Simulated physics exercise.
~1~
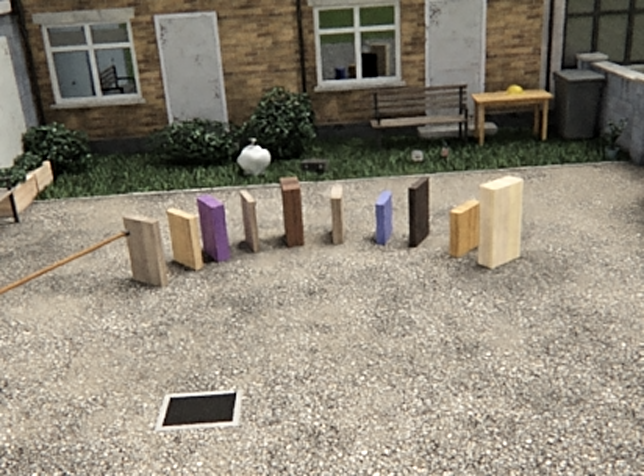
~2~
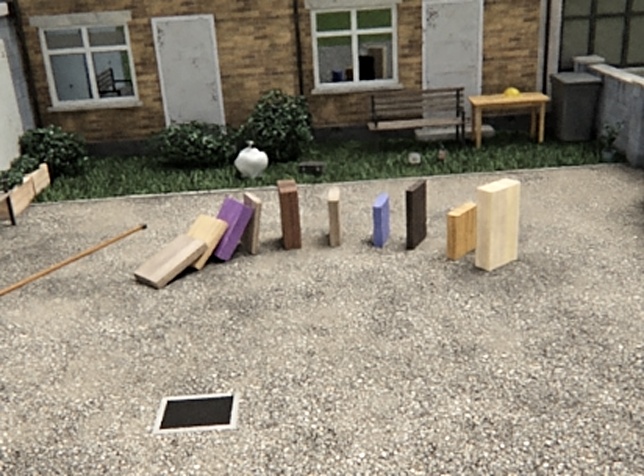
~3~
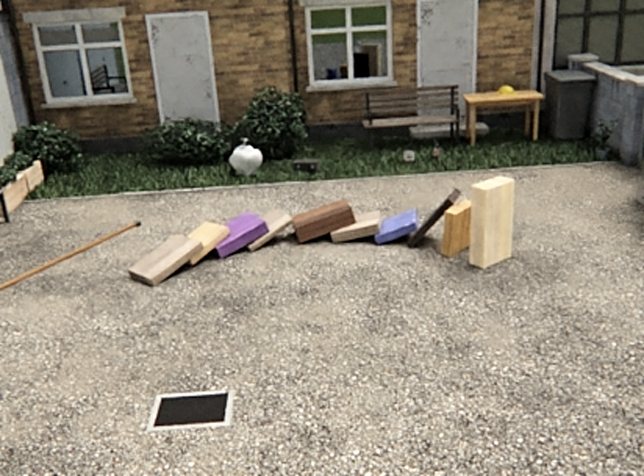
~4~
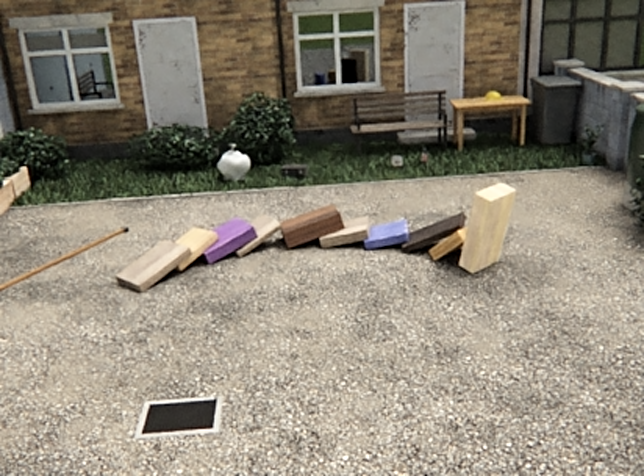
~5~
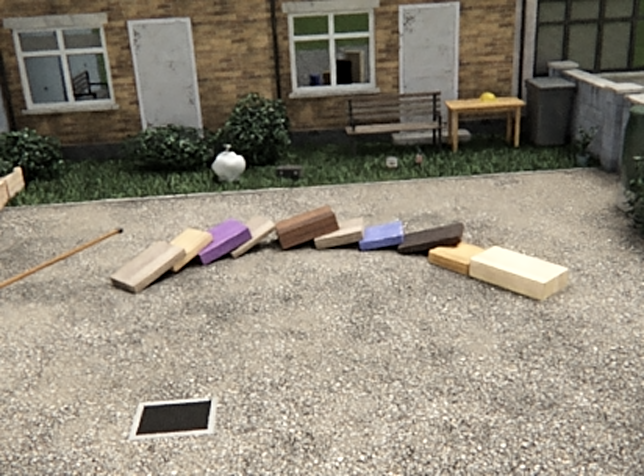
A long wooden pole nudged the first of ten upright boards in a gravel yard, and it toppled into its neighbours, knocking over the purple one, then the blue one, and finally the big pale board on the right, leaving none standing.
